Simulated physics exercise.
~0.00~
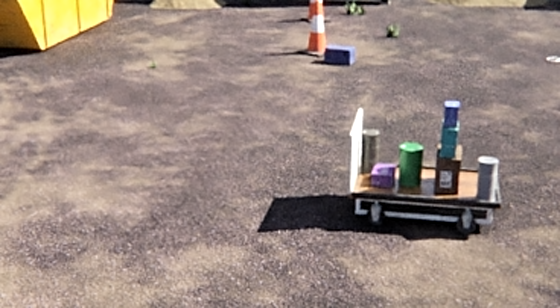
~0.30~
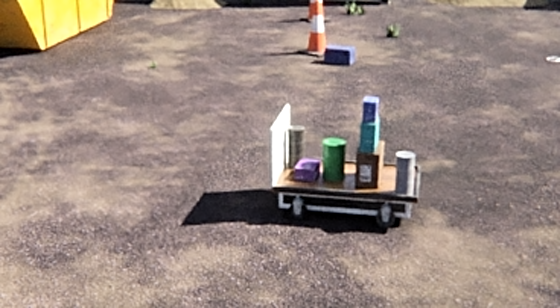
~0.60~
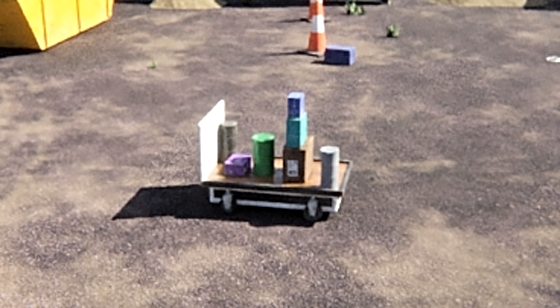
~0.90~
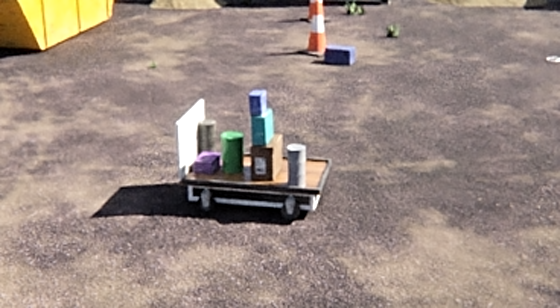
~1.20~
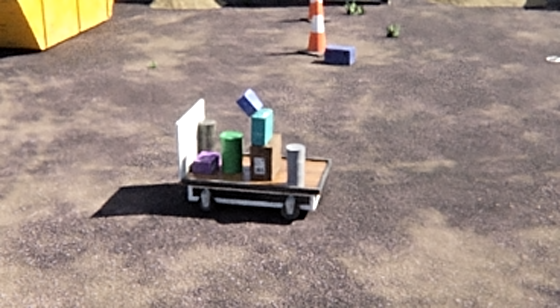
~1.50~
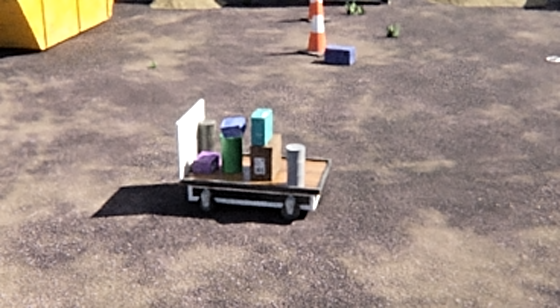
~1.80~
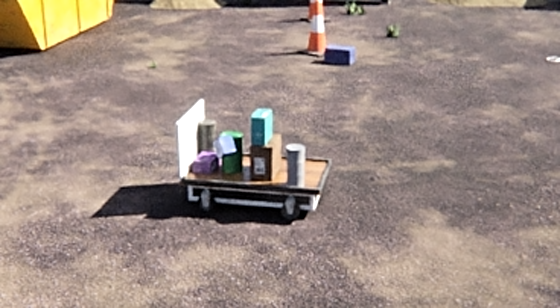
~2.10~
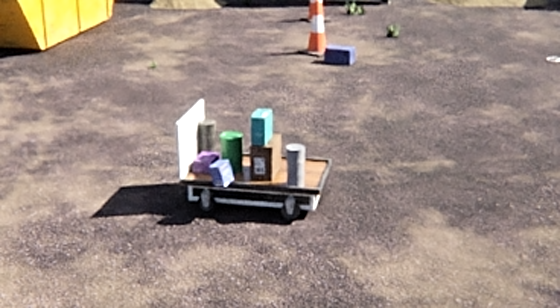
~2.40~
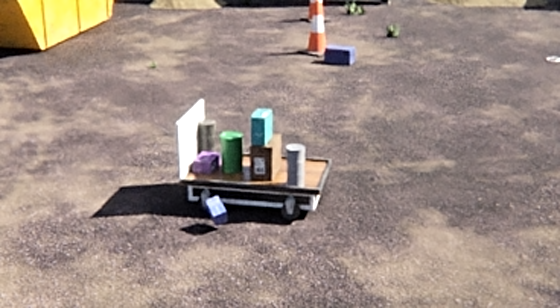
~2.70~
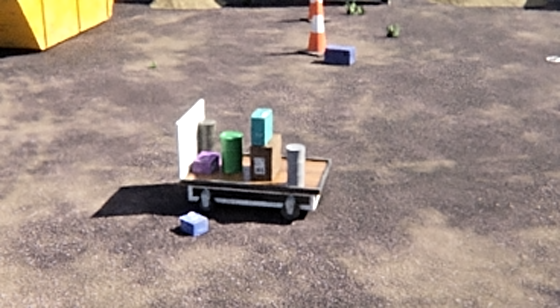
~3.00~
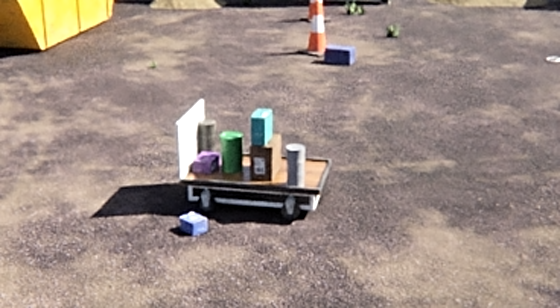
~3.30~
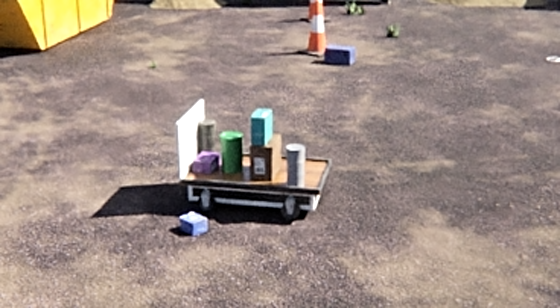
A loaded cart rolls left and stops, and its top blue box tumbles to the ground.
